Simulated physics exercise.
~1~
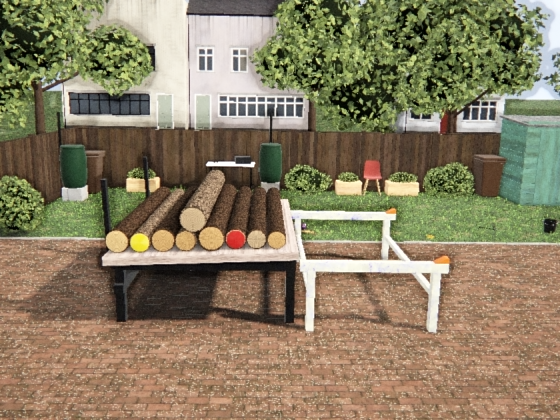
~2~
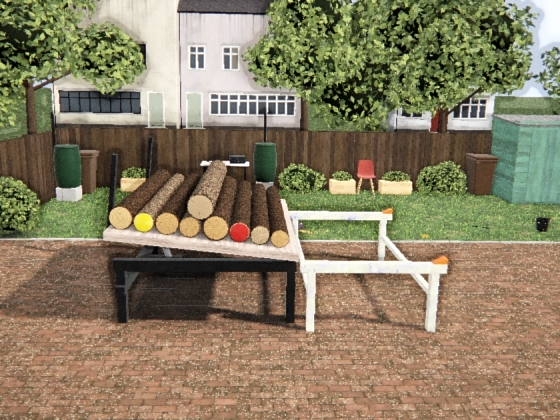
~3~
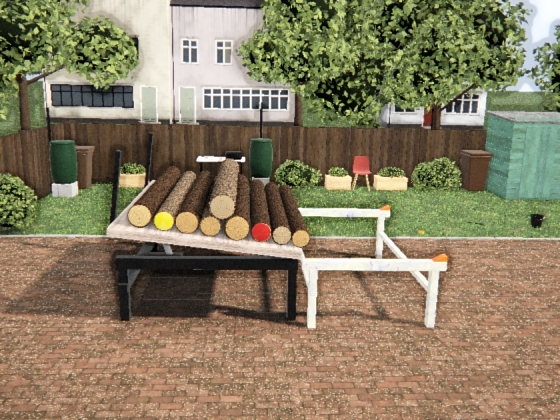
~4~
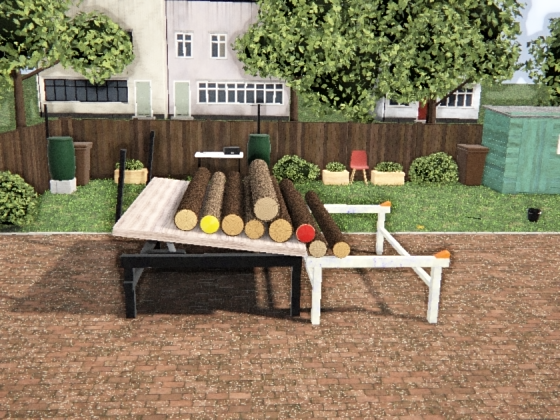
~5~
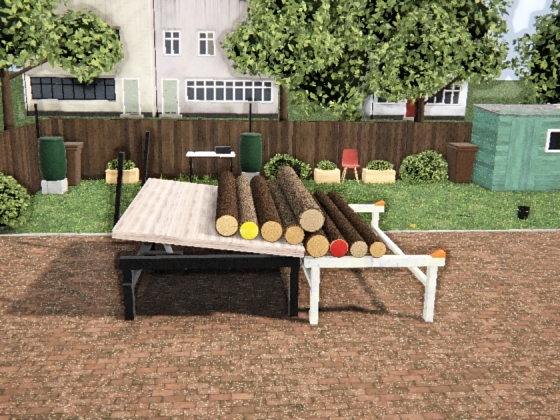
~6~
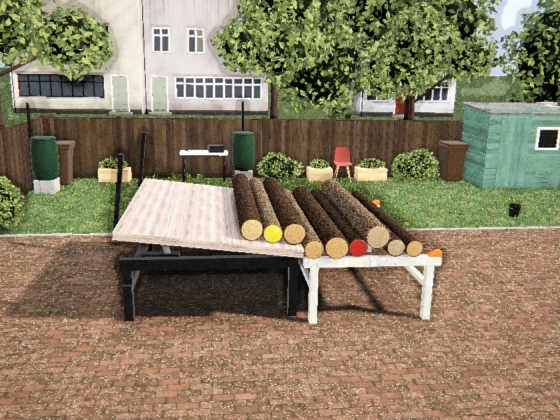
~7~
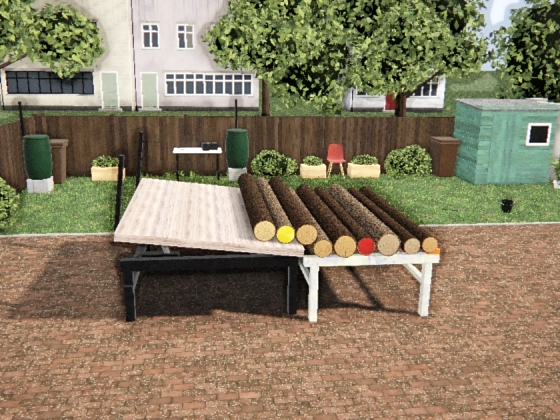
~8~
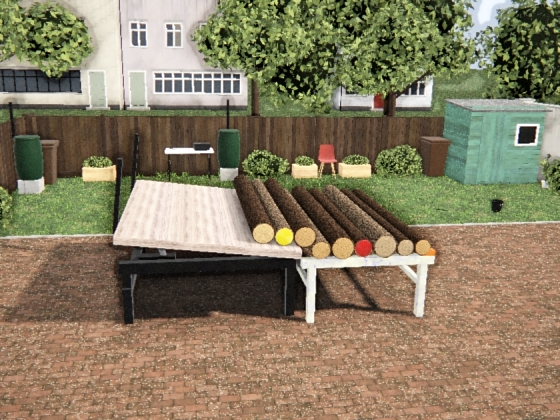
A wooden deck holding a pile of logs tilts up at its left edge, and the logs roll right onto a white rack, settling in a row with the red-marked log on the rack and the yellow-marked one still on the raised deck.
